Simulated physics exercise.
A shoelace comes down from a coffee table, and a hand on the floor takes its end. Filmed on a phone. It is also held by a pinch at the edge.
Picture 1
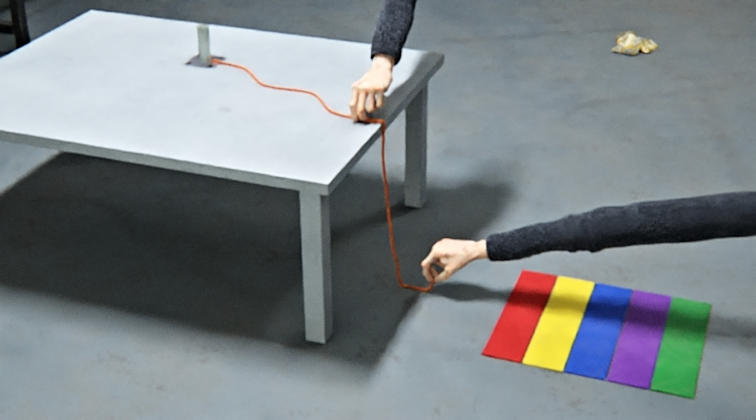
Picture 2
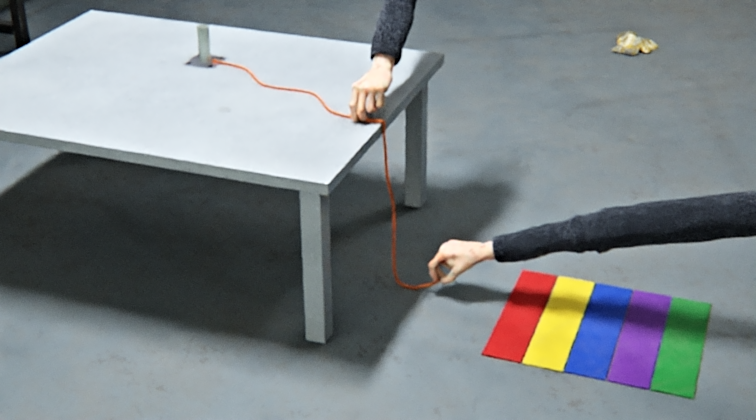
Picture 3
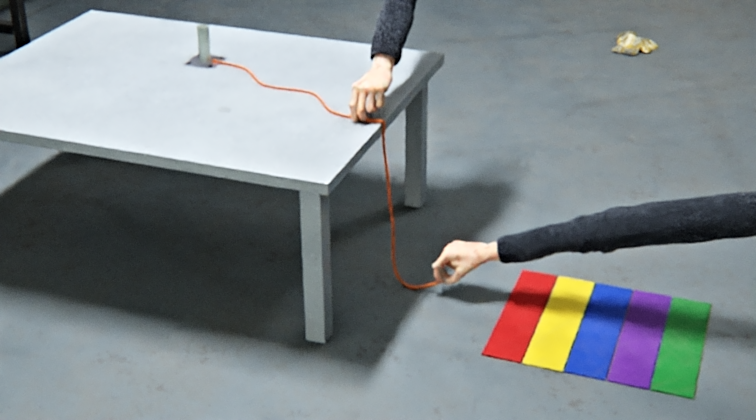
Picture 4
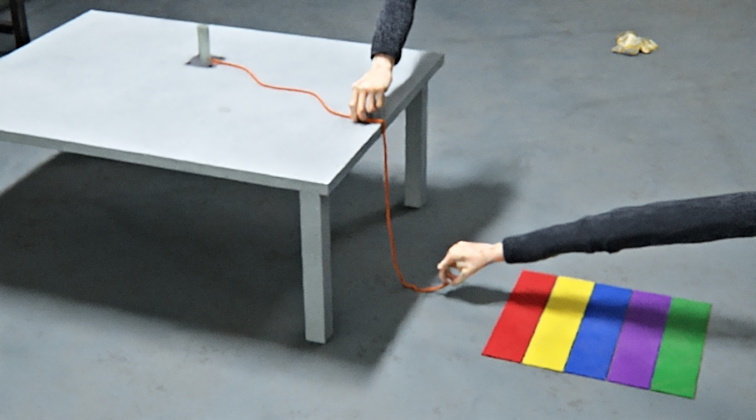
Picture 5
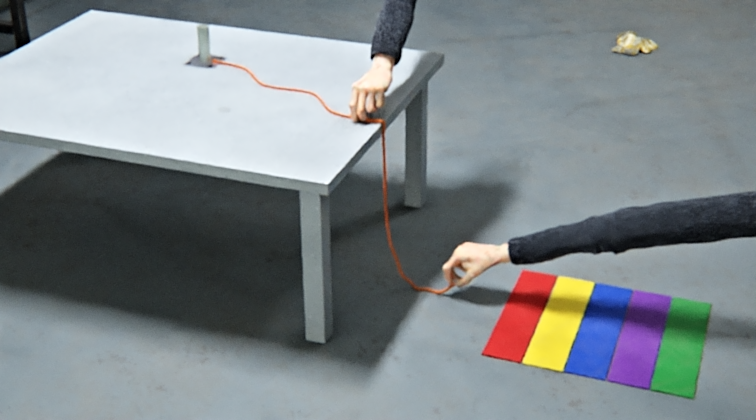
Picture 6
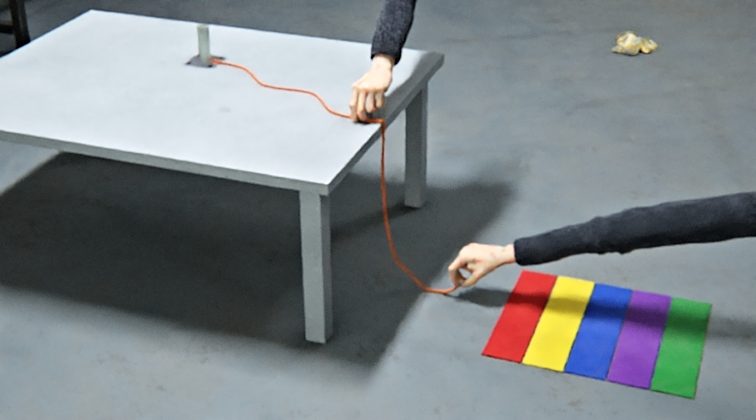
An orange shoelace hanging over the edge of a table, pinched there by one hand, has its lower end drawn slightly right by another hand near the floor, toward a mat striped red, yellow, blue, purple and green.
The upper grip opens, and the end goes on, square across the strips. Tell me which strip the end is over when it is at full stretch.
It is over the yellow strip.
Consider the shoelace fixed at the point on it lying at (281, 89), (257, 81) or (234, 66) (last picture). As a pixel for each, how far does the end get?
First near (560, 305), then near (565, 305), then near (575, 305).
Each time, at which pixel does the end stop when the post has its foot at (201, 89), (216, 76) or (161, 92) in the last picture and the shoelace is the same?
About (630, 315), then (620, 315), then (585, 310).
Soon after, end near (493, 290); short of the strips.
Then, end near (543, 299); over red.
At full stretch, end near (572, 305); over yellow. It halts on the yellow strip.
